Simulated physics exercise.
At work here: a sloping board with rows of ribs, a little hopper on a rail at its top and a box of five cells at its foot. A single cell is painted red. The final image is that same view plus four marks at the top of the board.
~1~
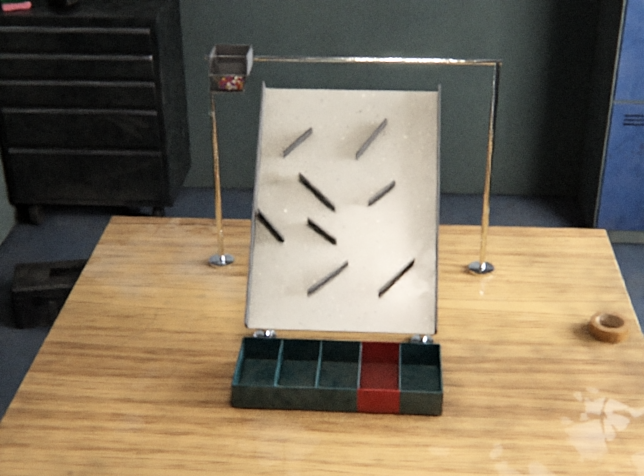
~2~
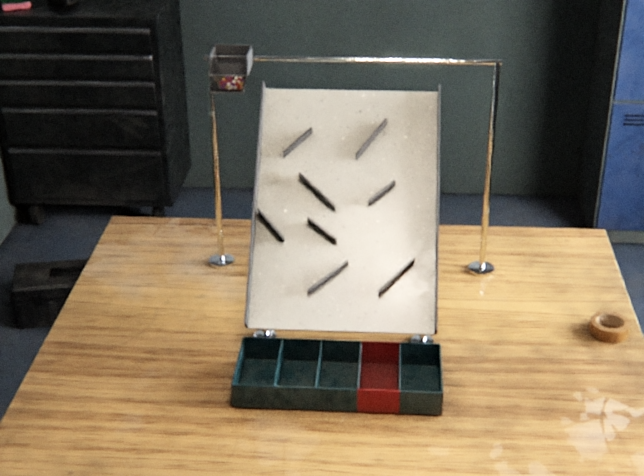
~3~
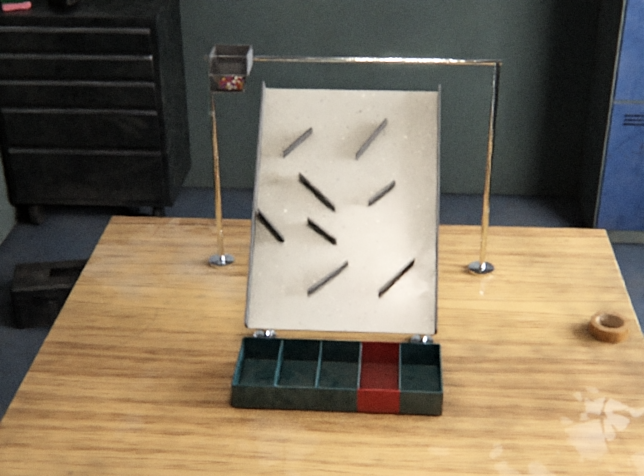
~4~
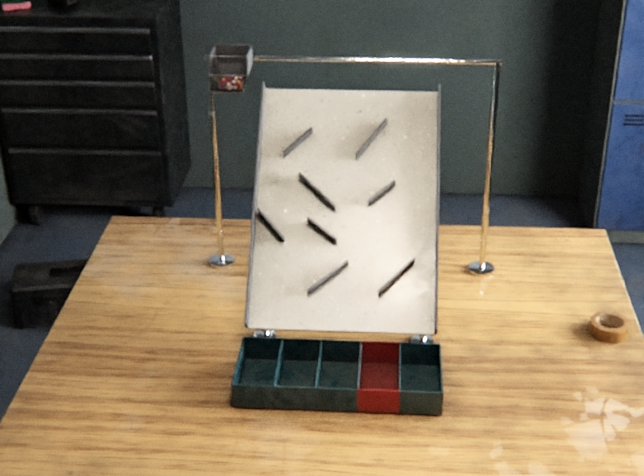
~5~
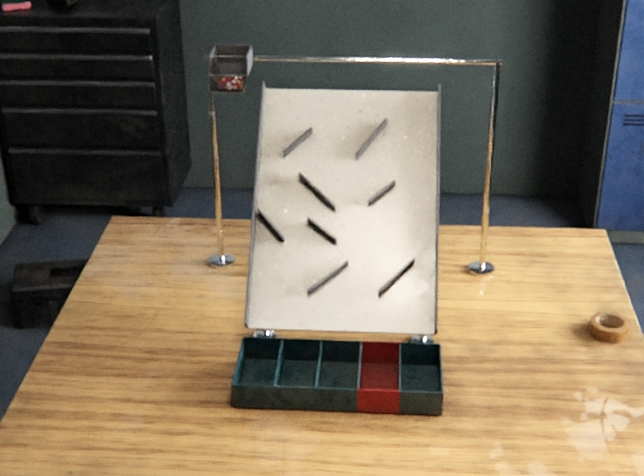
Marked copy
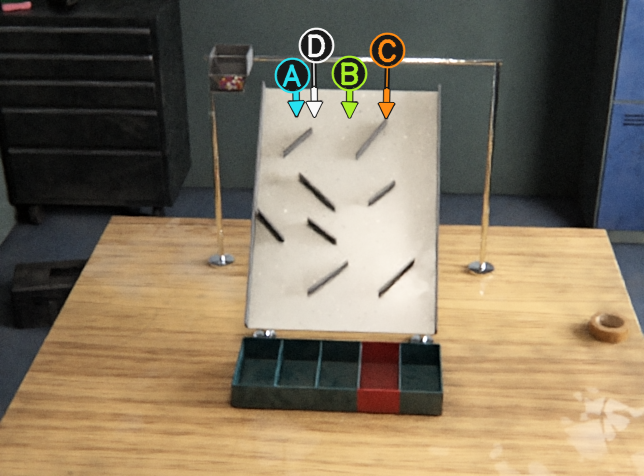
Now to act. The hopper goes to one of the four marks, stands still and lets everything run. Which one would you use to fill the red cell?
B works best here.
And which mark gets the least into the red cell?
Mark A.
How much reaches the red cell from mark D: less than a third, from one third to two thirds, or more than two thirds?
Less than a third.
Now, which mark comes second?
The answer is C.
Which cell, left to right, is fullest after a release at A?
It is the first one.
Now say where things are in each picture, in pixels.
In the first picture, hopper (233, 84), round plastic beads, door shut.
In the second picture, ribs (283, 152) to (312, 127), (356, 154) to (387, 118), (299, 173) to (334, 205).
In the third picture, ribs (368, 201) to (395, 180), (258, 209) to (283, 237), (308, 217) to (336, 239).
In the fourth picture, ribs (308, 290) to (348, 260), (379, 291) to (414, 257).
In the fifth picture, red cell (379, 400), number 4 of 5 from the left.
On the marked copy, mark A meets the board at (296, 110); mark B meets the board at (349, 111); mark C meets the board at (386, 112); mark D meets the board at (314, 111).
If A is chosen, not one piece in the red cell, almost all in other cells.
If B is chosen, roughly half in the red cell, roughly half in other cells.
If C is chosen, roughly a quarter in the red cell, roughly two thirds in other cells, just a few outside the box.
If D is chosen, about a tenth in the red cell, the larger part in other cells, about a tenth outside the box.
